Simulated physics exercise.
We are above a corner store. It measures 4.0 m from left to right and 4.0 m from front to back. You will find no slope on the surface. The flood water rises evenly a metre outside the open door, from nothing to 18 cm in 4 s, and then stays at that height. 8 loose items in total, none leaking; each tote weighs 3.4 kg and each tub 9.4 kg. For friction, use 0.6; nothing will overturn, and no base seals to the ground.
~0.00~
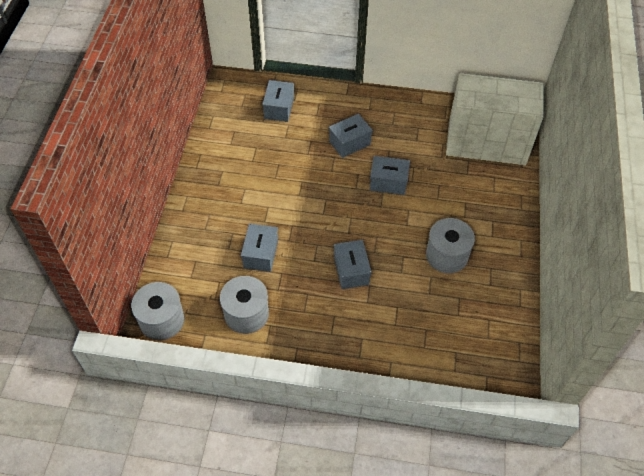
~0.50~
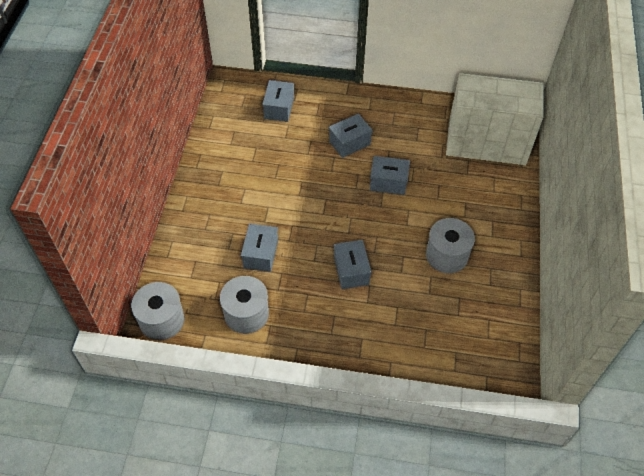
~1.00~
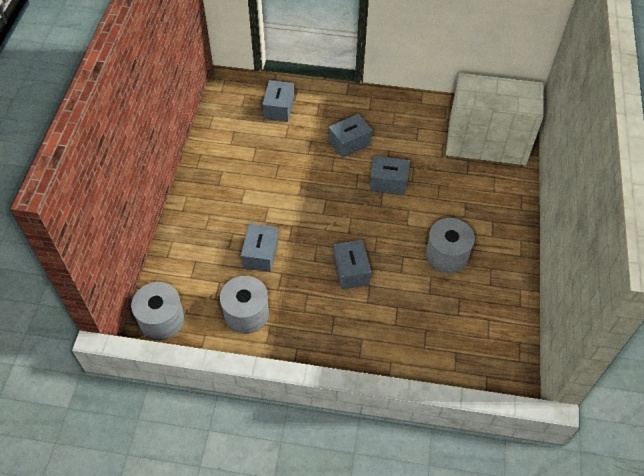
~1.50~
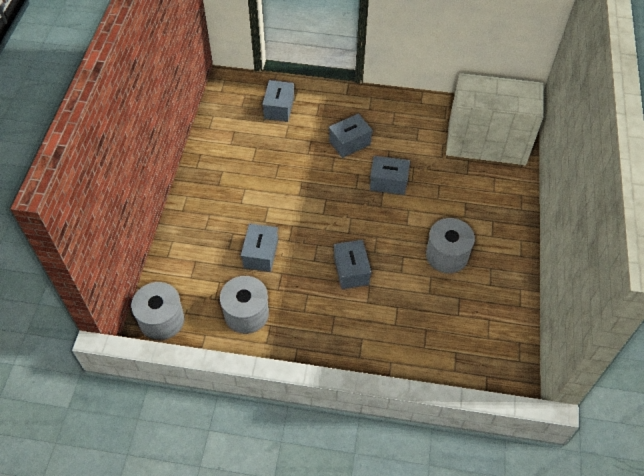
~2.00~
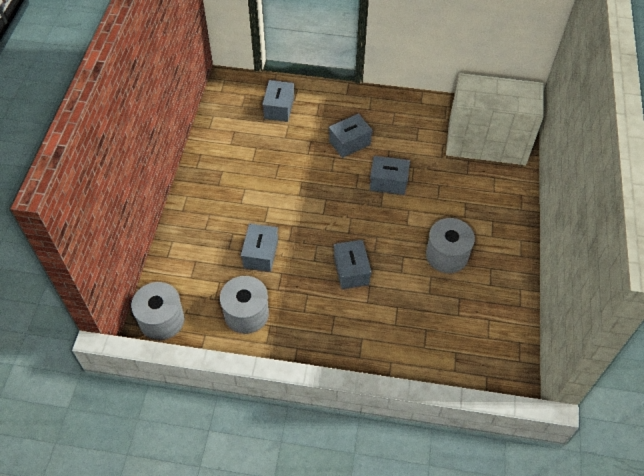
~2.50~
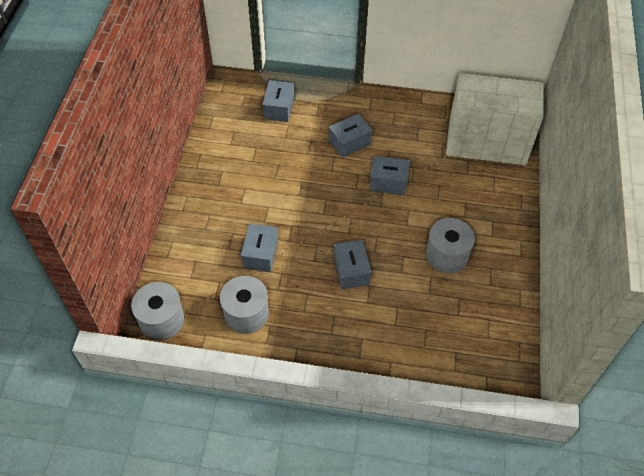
A small brick-walled room with a wooden floor stayed still while bluish water spread over the paving outside and crept just inside the open doorway; the gray boxes and round drums never moved.
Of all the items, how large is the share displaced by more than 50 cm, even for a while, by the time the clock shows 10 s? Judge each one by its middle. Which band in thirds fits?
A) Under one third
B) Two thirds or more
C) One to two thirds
Answer: B.
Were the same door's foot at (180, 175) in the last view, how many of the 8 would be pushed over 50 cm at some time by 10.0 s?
Then it comes to 5 of them.
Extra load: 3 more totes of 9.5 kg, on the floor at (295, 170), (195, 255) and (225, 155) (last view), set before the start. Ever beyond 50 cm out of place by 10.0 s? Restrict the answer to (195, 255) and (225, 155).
Taking them in order, the first is beyond that distance and the second is beyond that distance.
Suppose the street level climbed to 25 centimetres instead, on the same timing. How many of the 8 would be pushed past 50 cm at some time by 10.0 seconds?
In that case the number is 7.
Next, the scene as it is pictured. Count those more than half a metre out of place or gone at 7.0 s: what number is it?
I get 4.
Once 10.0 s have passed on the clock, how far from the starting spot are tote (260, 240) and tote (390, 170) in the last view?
They've ended up 100 cm and 60 cm away, in that order.
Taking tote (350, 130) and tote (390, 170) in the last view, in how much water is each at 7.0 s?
Depth approx. 3 cm / 3 cm.
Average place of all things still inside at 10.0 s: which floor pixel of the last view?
I'd put it close to (391, 287) in the last view.
After 3.5 s 0 of 8 are over 50 cm from their spots; 0 afloat.
After 4.5 s 1 of 8 are over 50 cm from their spots; 0 afloat.
After 7.0 s 4 of 8 are over 50 cm from their spots; 3 afloat.
After 10.0 s 7 of 8 are over 50 cm from their spots, and 7 have been at some point; 8 afloat.
